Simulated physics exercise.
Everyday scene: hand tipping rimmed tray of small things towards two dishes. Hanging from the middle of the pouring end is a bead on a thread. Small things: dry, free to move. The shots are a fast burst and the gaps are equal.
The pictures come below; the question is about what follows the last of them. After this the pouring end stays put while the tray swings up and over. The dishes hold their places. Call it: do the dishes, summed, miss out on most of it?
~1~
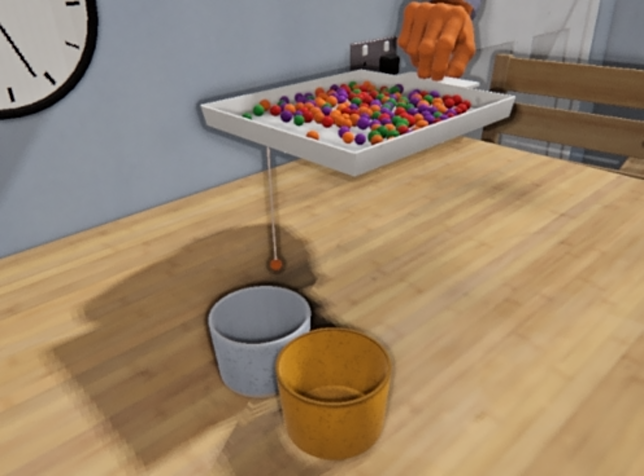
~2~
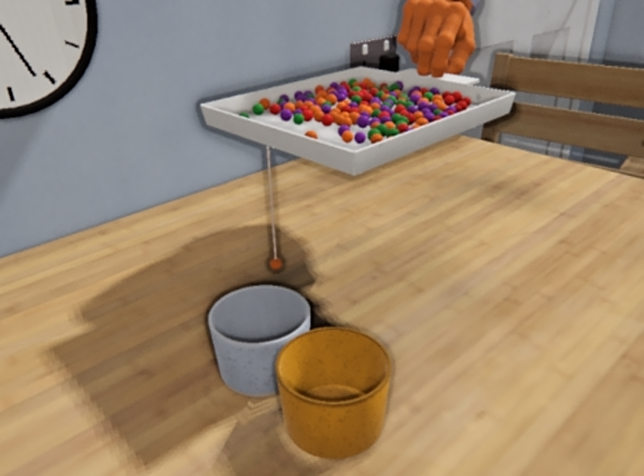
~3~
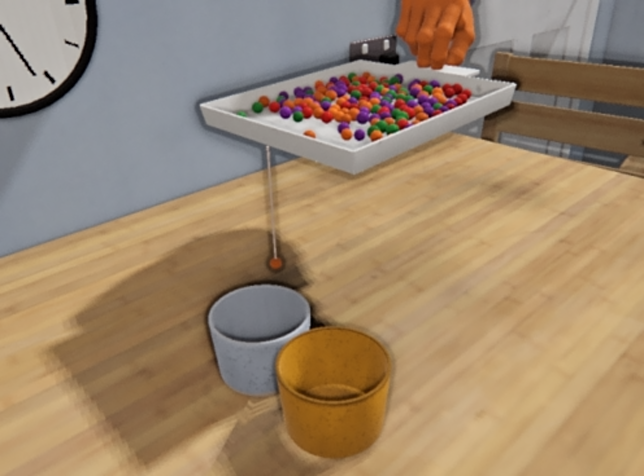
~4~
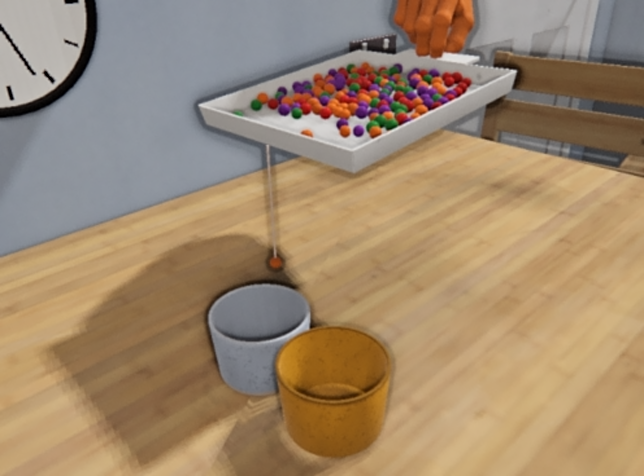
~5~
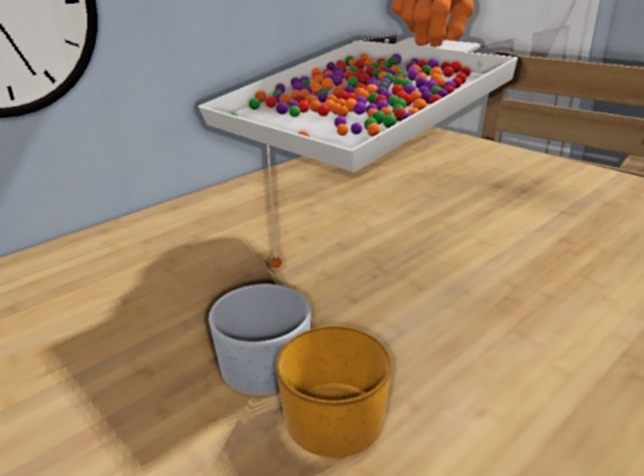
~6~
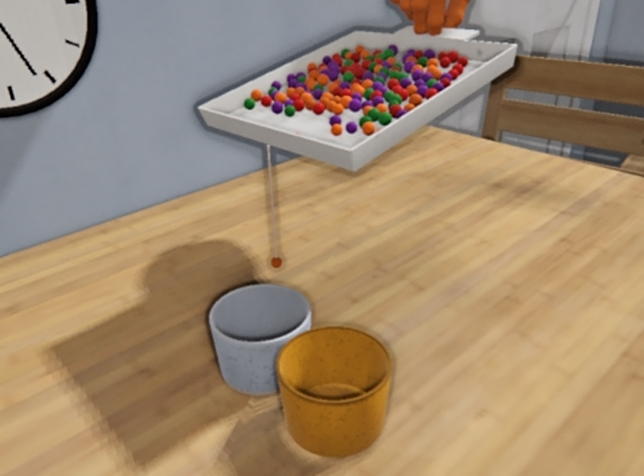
Yes, most of it misses them.
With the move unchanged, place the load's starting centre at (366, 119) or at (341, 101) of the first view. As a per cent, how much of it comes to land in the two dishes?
It comes to about 30 per cent the first time and about 30 per cent the second.
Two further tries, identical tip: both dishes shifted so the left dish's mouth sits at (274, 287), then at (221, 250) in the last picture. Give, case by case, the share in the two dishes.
Around 10 and around 30 per cent, in that order.
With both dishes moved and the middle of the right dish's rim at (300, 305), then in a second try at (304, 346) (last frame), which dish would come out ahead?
In turn: The left-side dish; the left-side dish.
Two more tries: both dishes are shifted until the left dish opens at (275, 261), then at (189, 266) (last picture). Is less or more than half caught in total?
Result, first setup: The minor share; second setup: The bulk.
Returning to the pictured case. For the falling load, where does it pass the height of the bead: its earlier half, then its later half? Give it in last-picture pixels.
The leading part at (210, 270), the rest of it at (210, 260).
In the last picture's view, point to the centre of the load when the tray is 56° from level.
(274, 93).
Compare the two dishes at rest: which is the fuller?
The one to the left.
Just after the last frame, tray tipped steeply; almost all on the tray; just a few in the air.
A moment on, tray tipped right over; roughly a quarter on the tray; just a few in the right dish; roughly a quarter in the left dish; roughly half outside both; about a tenth in the air.
Further on, tray tipped past a quarter turn; just a few in the right dish; roughly a quarter in the left dish; the larger part outside both.
When it is over, tray tipped past a quarter turn; just a few in the right dish; roughly a quarter in the left dish; the larger part outside both.
